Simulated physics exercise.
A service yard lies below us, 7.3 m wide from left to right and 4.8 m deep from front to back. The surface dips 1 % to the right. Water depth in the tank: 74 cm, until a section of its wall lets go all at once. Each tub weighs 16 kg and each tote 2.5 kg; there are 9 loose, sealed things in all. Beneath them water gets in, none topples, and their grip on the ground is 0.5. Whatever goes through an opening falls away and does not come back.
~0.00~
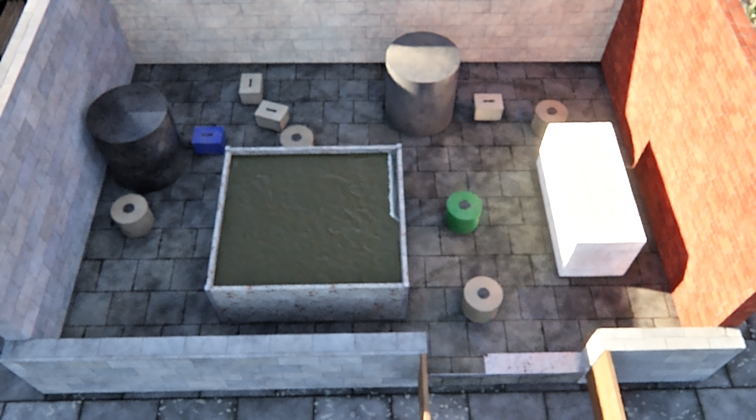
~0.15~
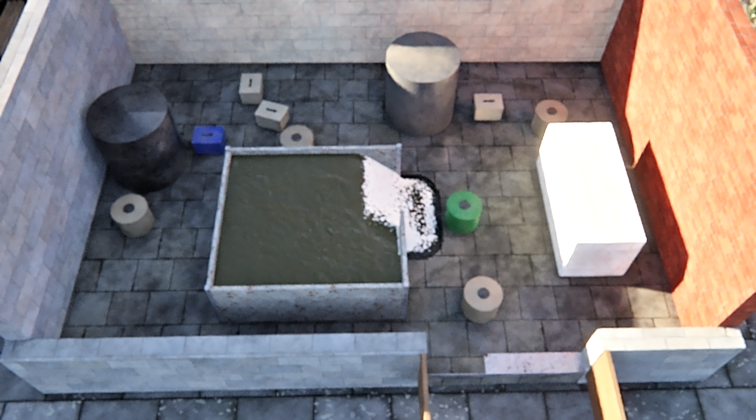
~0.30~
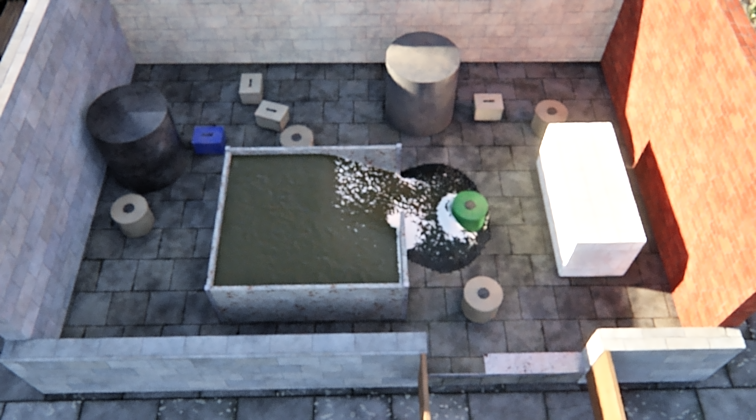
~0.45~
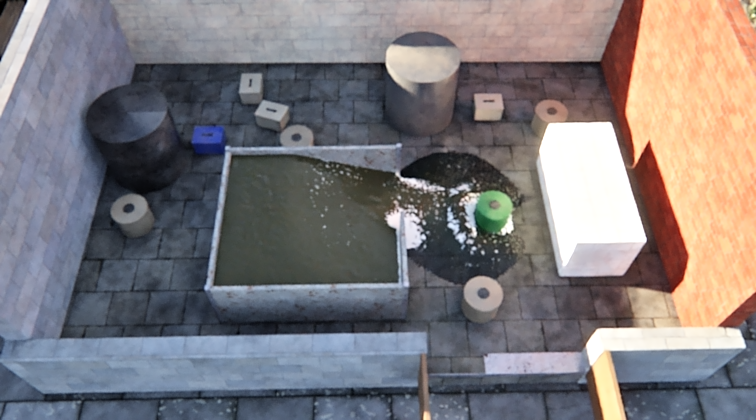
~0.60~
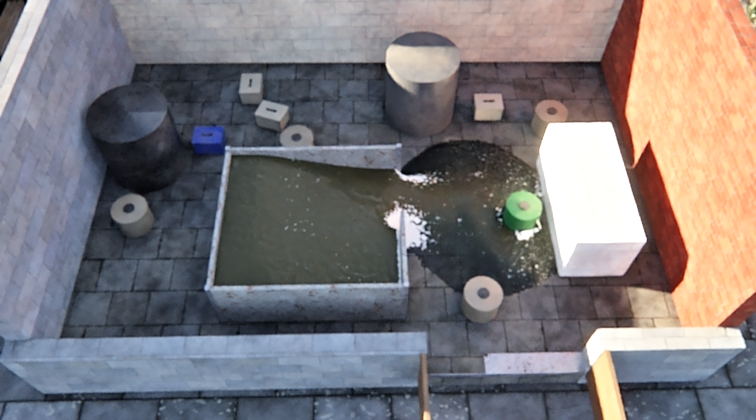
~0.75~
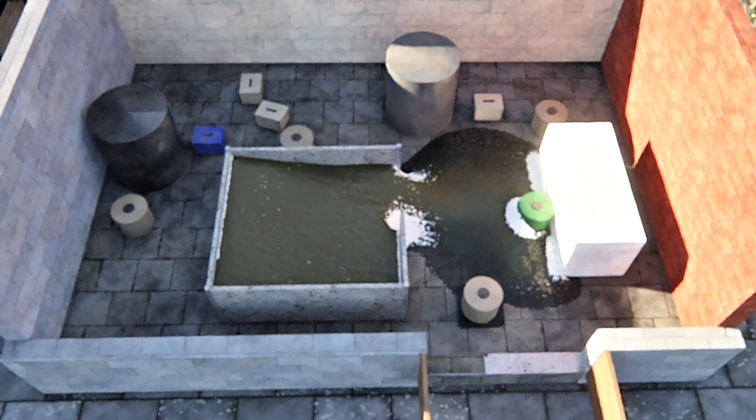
Murky water bursts through the right side of a raised stone-walled tank in a paved, walled yard, seen from a high, fixed viewpoint. A blue tote sits behind the tank's left end, a green tub stands to its right near a large white block, and pale tubs, boxes and two big cylinders stand around. Foaming water spreads rightward across the paving, pushing the green tub to the block, while the blue tote stays still.
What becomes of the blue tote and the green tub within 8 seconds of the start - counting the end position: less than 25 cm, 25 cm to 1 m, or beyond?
My prediction: The blue tote will move a bit; the green tub will go a long way.
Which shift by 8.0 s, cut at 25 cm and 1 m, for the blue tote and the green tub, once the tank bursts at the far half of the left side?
With that failure, the blue tote covers a big distance, and the green tub keeps its spot.
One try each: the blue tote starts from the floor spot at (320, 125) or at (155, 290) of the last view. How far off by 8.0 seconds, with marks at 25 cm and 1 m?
Outcomes in order: It is shifted a bit; it sits still.
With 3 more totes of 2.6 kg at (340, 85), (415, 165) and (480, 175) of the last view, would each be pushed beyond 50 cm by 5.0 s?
Answers, first to last: Exceeding, not exceeding, exceeding.
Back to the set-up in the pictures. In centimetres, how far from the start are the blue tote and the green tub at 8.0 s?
I'd estimate about 60 and 200 cm, in that order.
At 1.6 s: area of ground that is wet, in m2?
About 14 m2.
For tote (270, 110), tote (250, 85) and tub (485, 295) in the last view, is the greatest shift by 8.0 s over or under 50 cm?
In sequence - crossed the line; crossed the line; stayed below the line.
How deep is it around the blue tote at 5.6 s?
Close to 1 centimetres.
After 1.6 s the blue tote is near (208, 135), 0.0 m from its start, aground; the green tub is near (535, 219), 0.9 m from its start, afloat; 0 of 9 are out; 1 afloat.
After 3.6 s the blue tote is near (208, 135), 0.0 m from its start, aground; the green tub is near (494, 363), 2.1 m from its start, aground; 0 of 9 are out; 2 afloat.
After 5.6 s the blue tote is near (208, 135), 0.0 m from its start, aground; the green tub is near (494, 363), 2.1 m from its start, aground; 0 of 9 are out; 2 afloat.
After 8.0 s the blue tote is near (202, 173), 0.7 m from its start, aground; the green tub is near (448, 358), 2.1 m from its start, aground; 0 of 9 are out; 4 afloat.
